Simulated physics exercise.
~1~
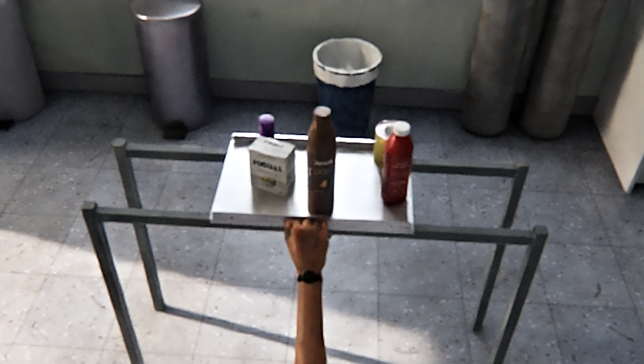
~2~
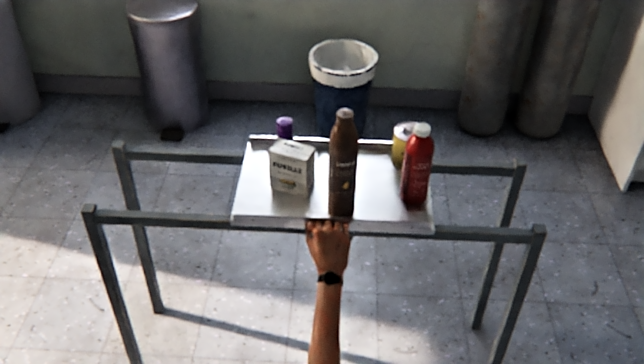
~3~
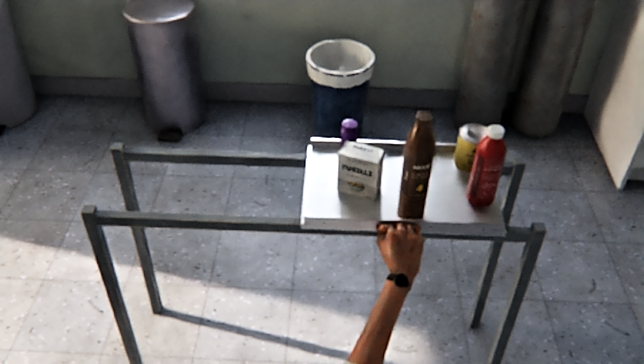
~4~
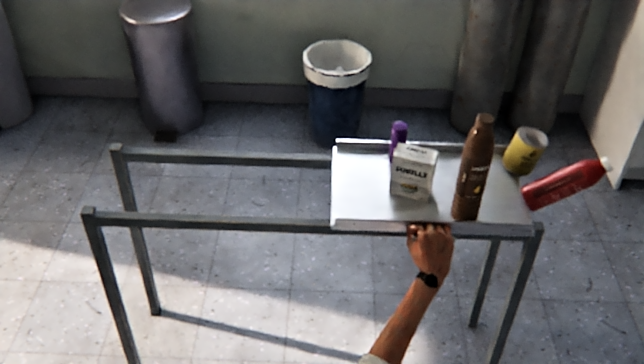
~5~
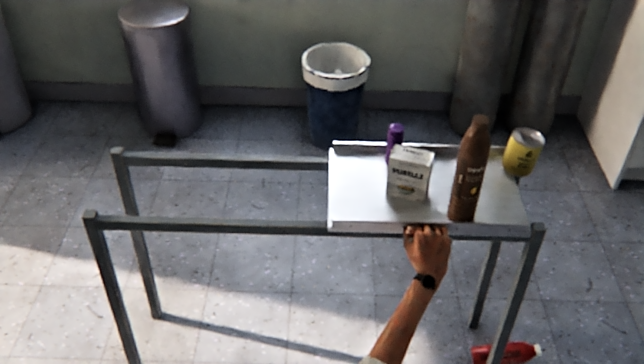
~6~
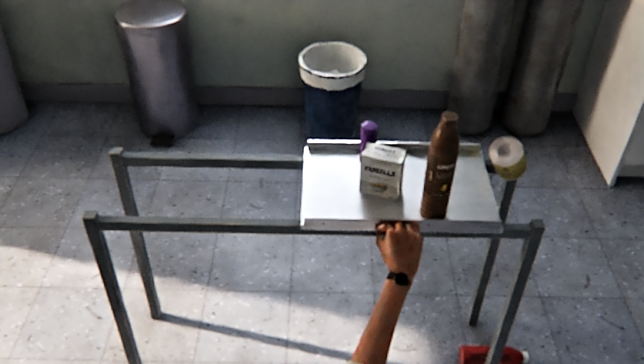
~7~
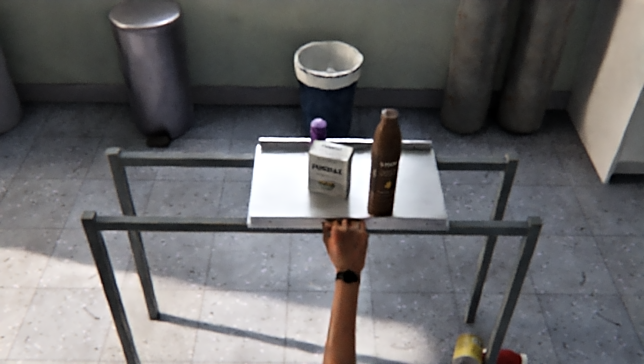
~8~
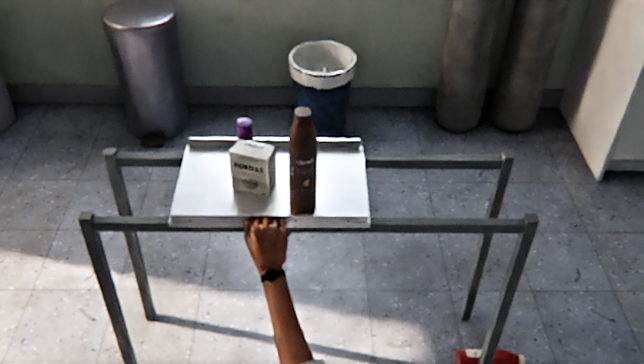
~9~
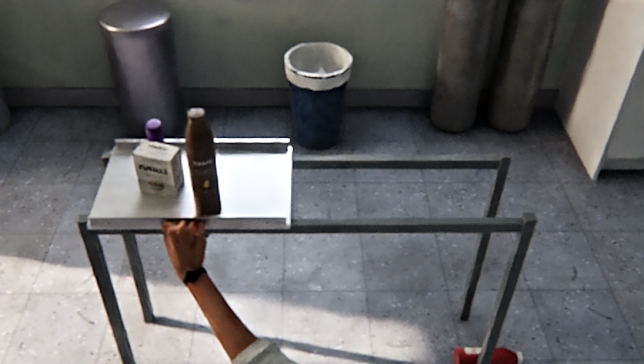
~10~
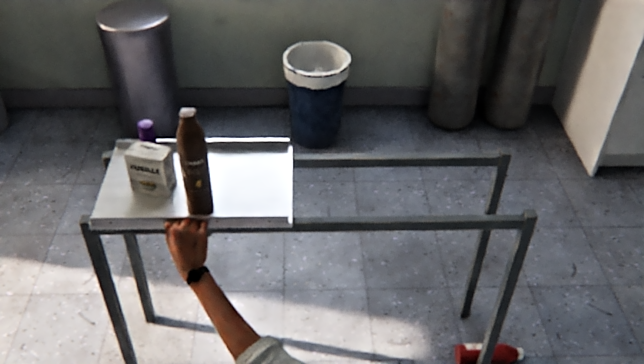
A red bottle and a yellow tin fell off the right end of a sliding tray after a hand pulled it sharply right, then the hand moved the tray to the far left with the brown bottle, white packet and purple shaker still standing on it.
